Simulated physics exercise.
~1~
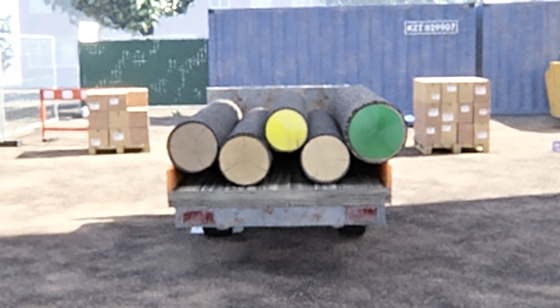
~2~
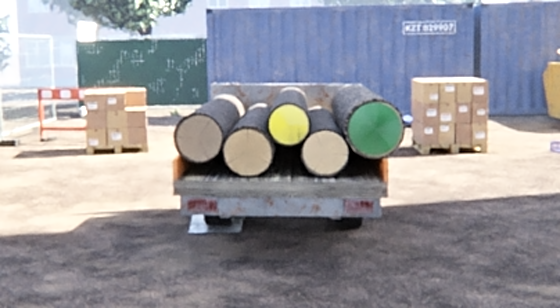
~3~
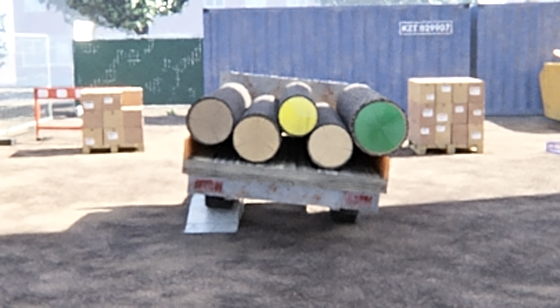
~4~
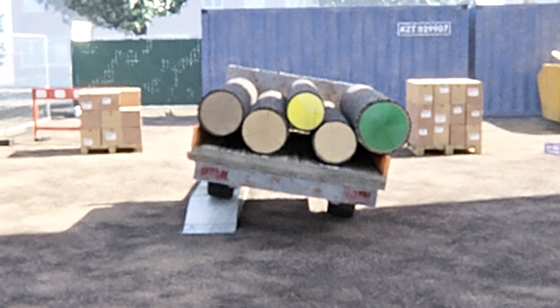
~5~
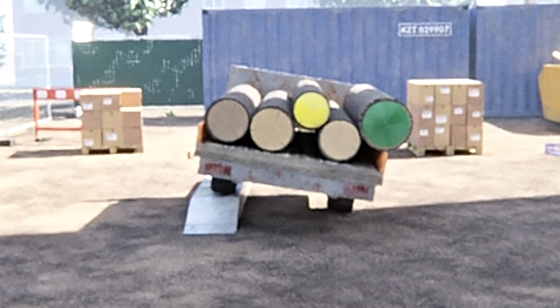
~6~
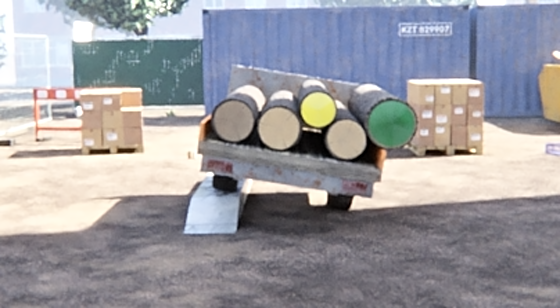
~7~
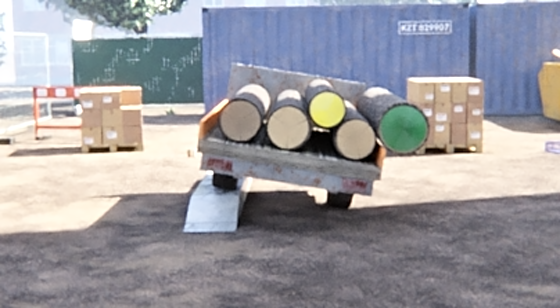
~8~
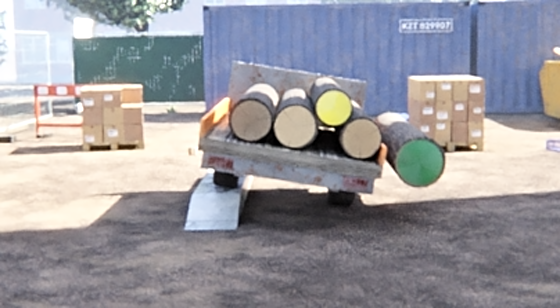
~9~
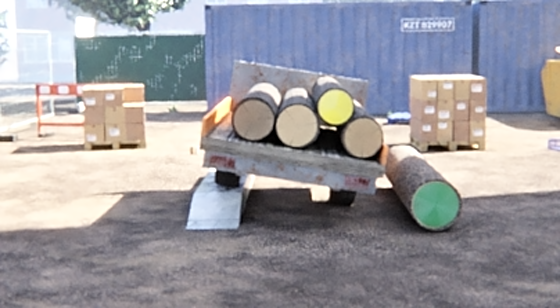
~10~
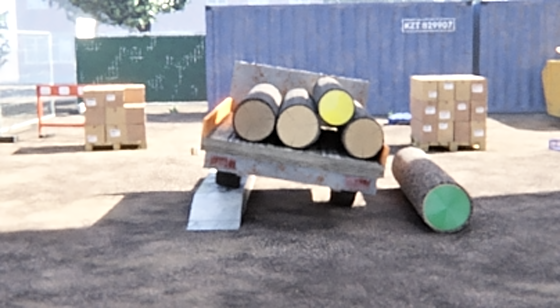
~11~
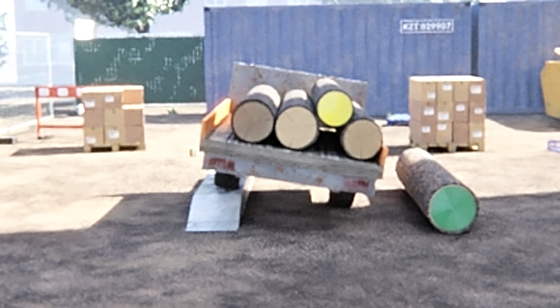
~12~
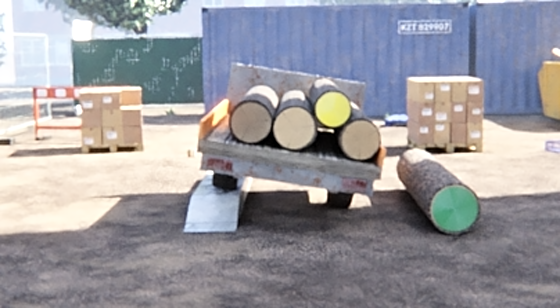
Five logs on a low trailer shift to the right as its left wheel mounts a ramp-like block and the deck tilts, until the green-ended log drops off the right side and rests on the ground, while the yellow-ended one stays aboard, propped on the others.
